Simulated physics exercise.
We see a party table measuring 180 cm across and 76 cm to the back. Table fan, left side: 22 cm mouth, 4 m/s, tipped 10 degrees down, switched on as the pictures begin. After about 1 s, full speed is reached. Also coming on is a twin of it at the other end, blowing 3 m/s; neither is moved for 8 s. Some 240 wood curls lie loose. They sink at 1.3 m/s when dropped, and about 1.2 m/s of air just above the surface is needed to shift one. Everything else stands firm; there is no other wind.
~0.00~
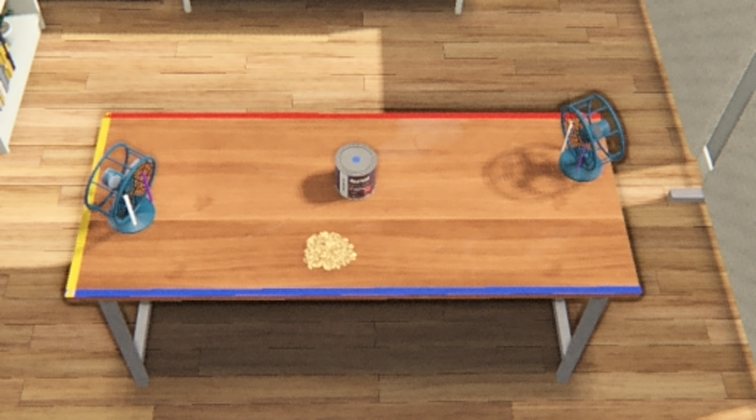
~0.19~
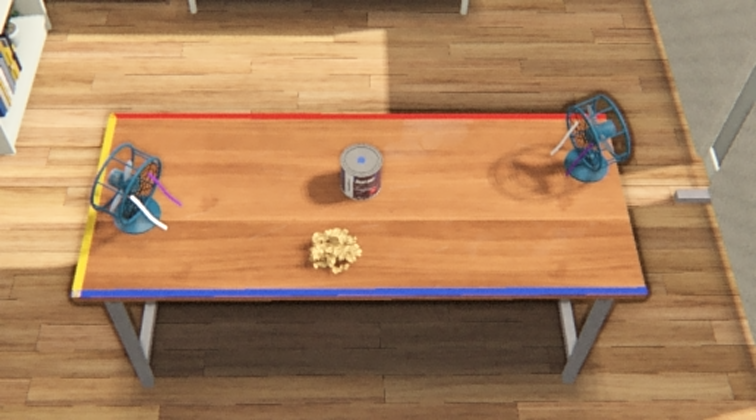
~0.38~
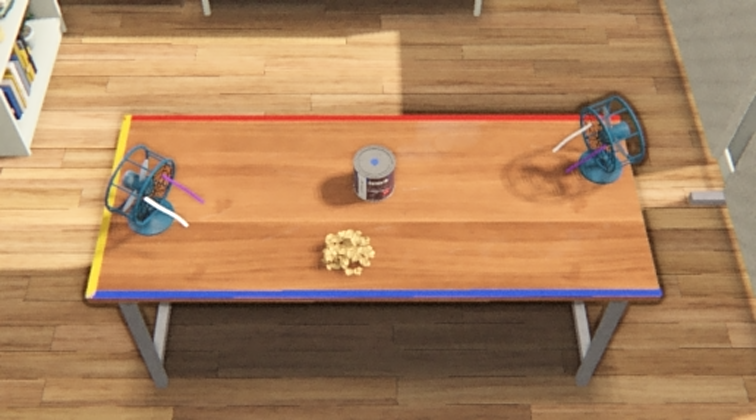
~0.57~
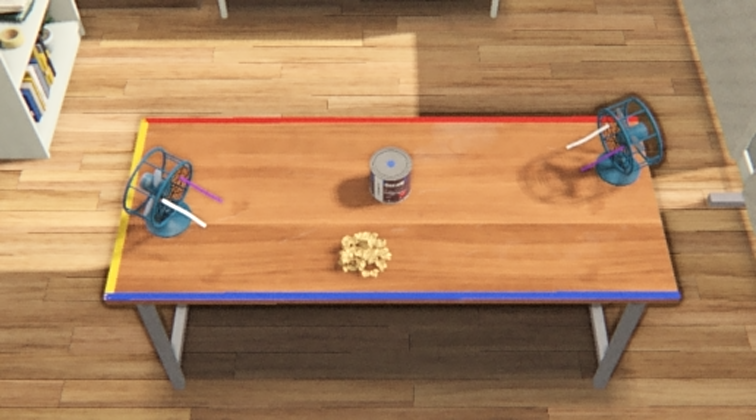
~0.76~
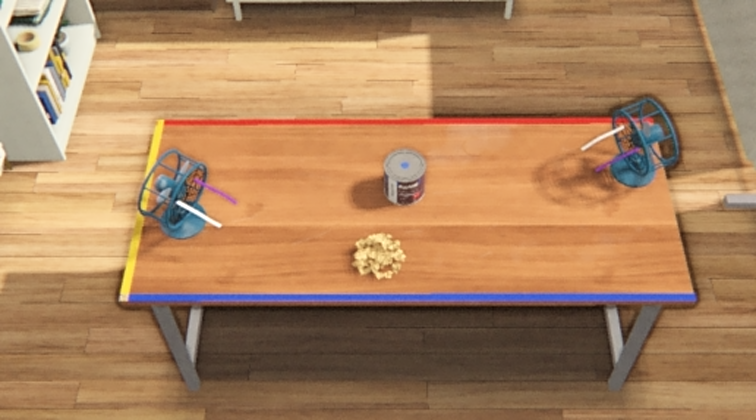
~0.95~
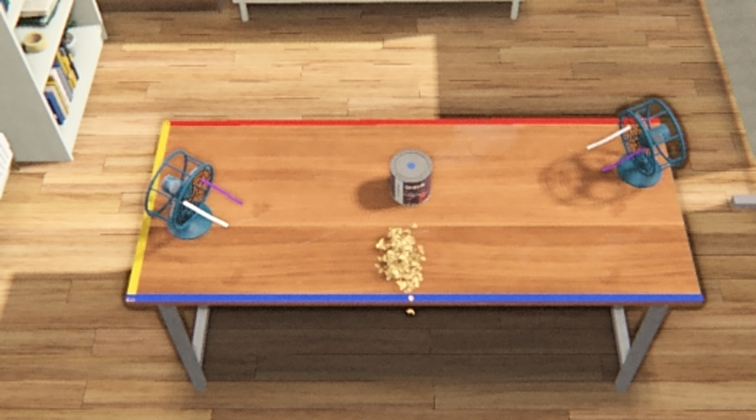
A wooden table edged in red at the back, yellow on the left and blue in front stands on a sunlit plank floor, seen from above. Two blue caged fans with white and purple streamers face inward from its ends, with a tin between them and pale curls nearer the front. As the view drifts left, the streamers lift and the pile stirs, then spreads toward the blue edge.
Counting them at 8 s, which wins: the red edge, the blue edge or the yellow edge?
The blue one wins.
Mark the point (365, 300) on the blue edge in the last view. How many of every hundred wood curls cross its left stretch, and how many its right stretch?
I'd guess near 0 percent left and close to 90 percent right.
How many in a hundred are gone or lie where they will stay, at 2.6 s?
My guess would be around 100 %.
After 1.6 s the count stands so, 81 % are over the blue edge, 0 % over the yellow edge and 0 % over the red edge; the middle of those left on the top is near (412, 253).
After 2.6 s the count stands so, 93 % are over the blue edge, 0 % over the yellow edge and 5 % over the red edge.
After 4.4 s the count stands so, 93 % are over the blue edge, 0 % over the yellow edge and 7 % over the red edge.
After 8.0 s, at the end, 93 % are over the blue edge, 0 % over the yellow edge and 7 % over the red edge.
